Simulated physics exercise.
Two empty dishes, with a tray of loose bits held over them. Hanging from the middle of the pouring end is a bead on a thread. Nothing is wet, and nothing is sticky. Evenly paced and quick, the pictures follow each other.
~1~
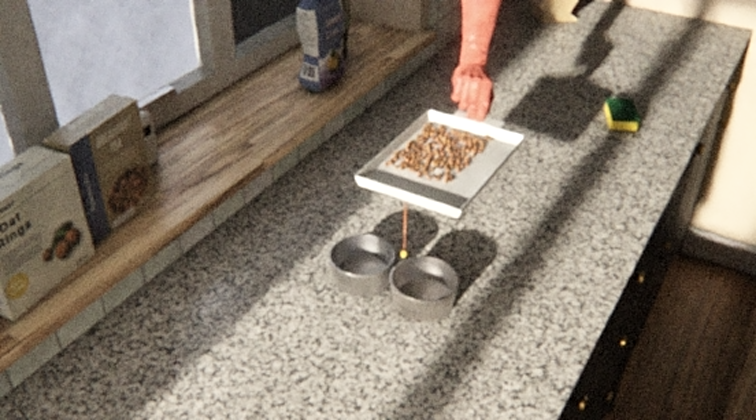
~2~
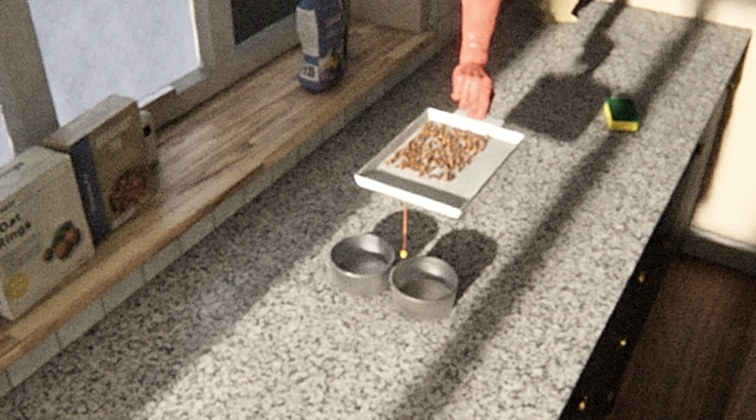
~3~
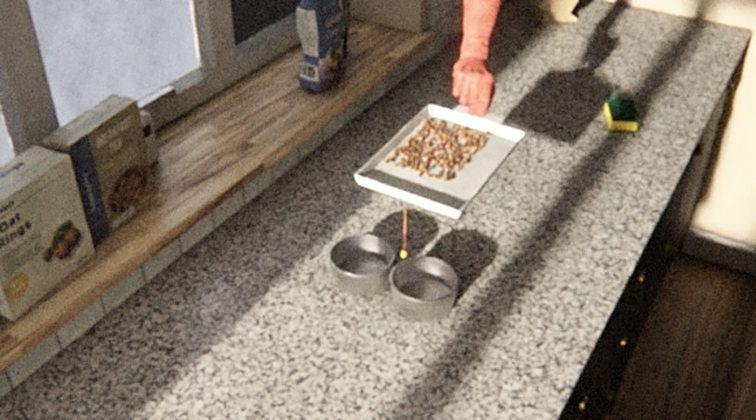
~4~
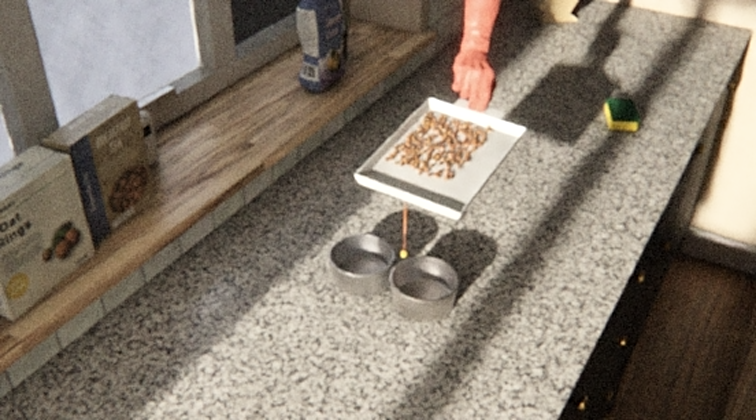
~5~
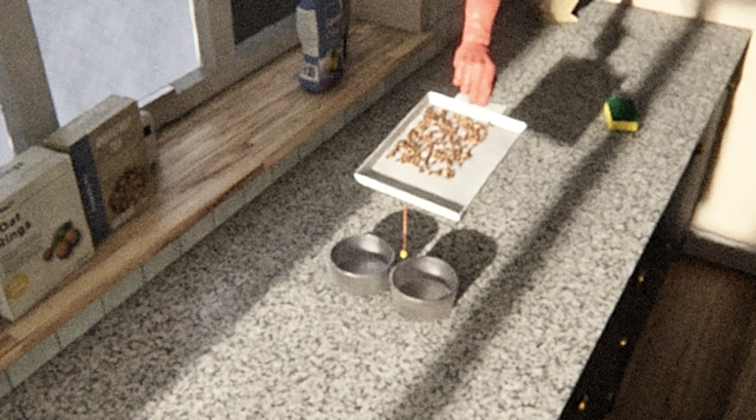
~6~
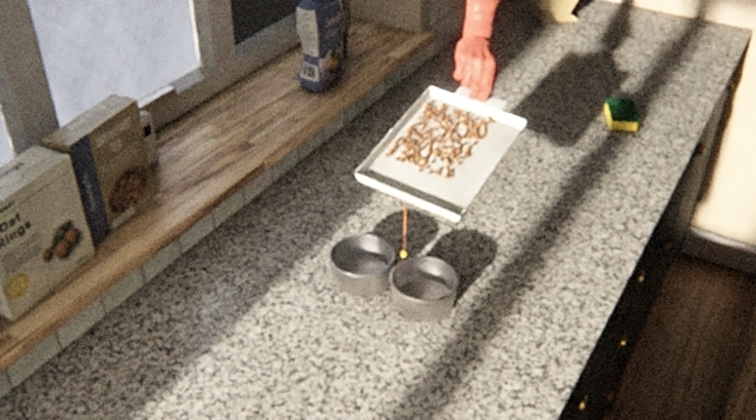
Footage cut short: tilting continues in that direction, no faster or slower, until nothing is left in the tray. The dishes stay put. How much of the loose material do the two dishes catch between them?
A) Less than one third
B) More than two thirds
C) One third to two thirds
More than two thirds.
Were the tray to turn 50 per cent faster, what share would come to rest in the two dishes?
I'd expect near 70 per cent.
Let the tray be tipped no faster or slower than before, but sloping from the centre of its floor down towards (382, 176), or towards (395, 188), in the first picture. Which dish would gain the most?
First spot: The leftmost dish, second spot: The leftmost dish.
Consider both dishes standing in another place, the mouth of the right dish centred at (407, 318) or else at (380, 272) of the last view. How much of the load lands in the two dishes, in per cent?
You'd get 0 in a hundred first and 0 in a hundred after that.
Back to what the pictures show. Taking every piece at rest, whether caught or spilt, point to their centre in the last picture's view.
Roughly at (433, 301), give or take.
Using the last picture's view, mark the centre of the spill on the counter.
Close to (481, 322).
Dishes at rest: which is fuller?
Answer: The rightmost one.
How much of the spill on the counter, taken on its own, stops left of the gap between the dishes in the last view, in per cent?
It works out at some 0 percent.
Just after the last frame, tray tipped steeply; almost all on the tray; just a few in the right dish; just a few outside both; just a few in the air.
A moment on, tray tipped right over; roughly a quarter on the tray; roughly half in the right dish; about a tenth outside both; roughly a quarter in the air.
Further on, tray tipped past a quarter turn; the larger part in the right dish; roughly a quarter outside both.
When it is over, tray tipped past a quarter turn; the larger part in the right dish; not one in the left dish; roughly a quarter outside both.
